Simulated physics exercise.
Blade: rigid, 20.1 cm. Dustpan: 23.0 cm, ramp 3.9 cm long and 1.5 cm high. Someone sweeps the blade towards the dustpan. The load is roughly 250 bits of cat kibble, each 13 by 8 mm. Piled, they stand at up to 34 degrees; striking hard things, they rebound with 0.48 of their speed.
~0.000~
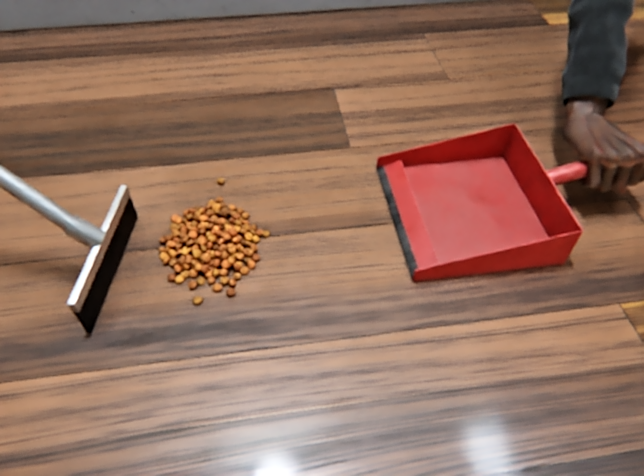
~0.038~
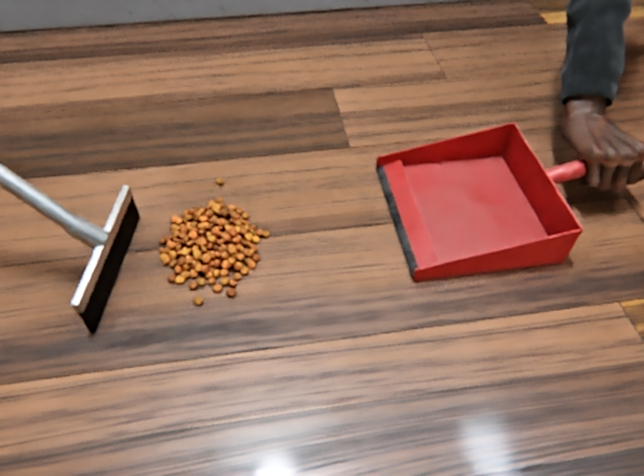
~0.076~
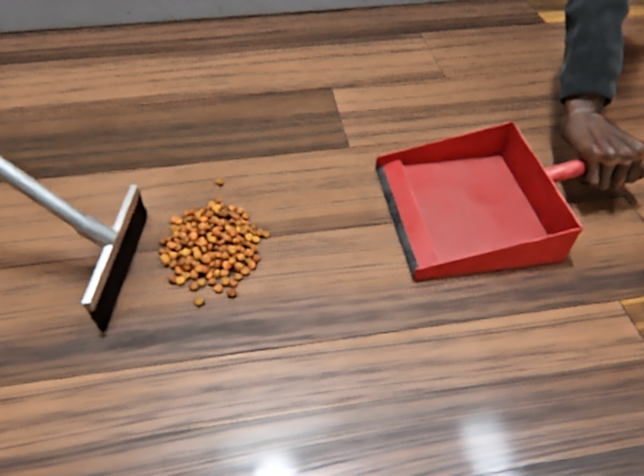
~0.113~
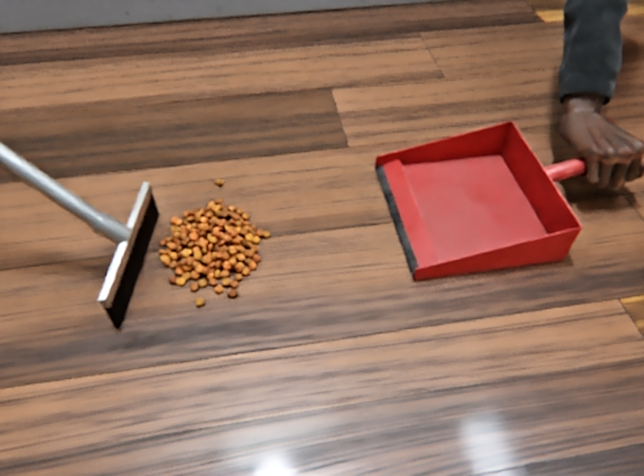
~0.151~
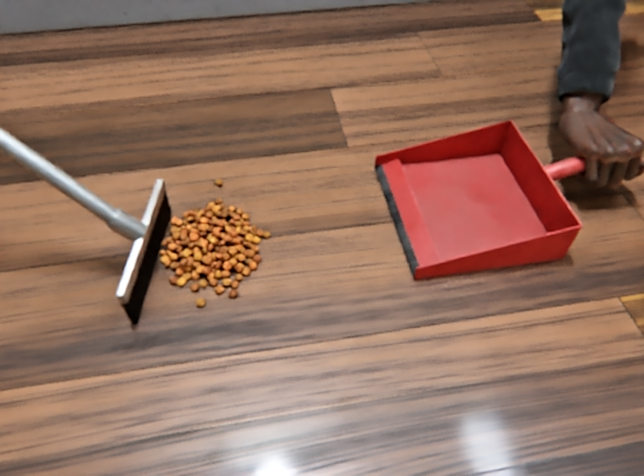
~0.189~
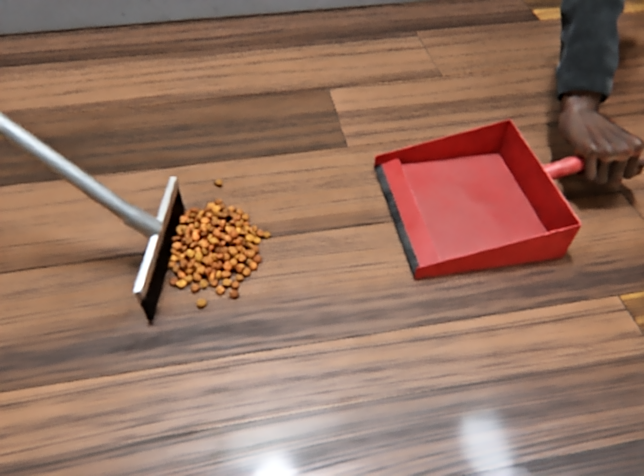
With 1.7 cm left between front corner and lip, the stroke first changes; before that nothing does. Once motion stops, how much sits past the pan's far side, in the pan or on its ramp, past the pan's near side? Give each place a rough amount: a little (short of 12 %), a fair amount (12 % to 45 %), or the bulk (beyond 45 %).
Far side: A little; pan: A fair amount; near side: A little.
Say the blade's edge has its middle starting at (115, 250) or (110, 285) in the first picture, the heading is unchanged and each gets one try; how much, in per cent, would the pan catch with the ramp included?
I'd put it near 10 per cent for the first and near 20 per cent for the second.
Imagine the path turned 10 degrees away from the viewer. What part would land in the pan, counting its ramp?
5 %.
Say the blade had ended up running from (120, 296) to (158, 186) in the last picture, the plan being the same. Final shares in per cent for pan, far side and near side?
You'd see pan at 5, far at 15 and near at 0.
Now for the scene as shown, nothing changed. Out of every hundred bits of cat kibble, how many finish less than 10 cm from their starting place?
Roughly 5 in a hundred.
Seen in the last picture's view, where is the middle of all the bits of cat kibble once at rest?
Resting centre estimate: Around (381, 215).
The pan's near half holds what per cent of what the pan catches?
Some 10 per cent.
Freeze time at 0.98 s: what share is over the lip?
By that time, around 15 percent.
Then, at 0.48 s, middle of the blade 19 cm from the lip; 0 % over the lip, far side 0 %, near side 0 %.
Then, at 0.67 s, middle of the blade 9 cm from the lip; 0 % over the lip, far side 5 %, near side 5 %.
Then, at 0.98 s, middle of the blade 4 cm from the lip; 15 % over the lip, far side 5 %, near side 5 %.
By 1.4 s all is still; far side 5 %, pan 15 %, near side 5 %, in front of the lip or behind the blade 75 %.
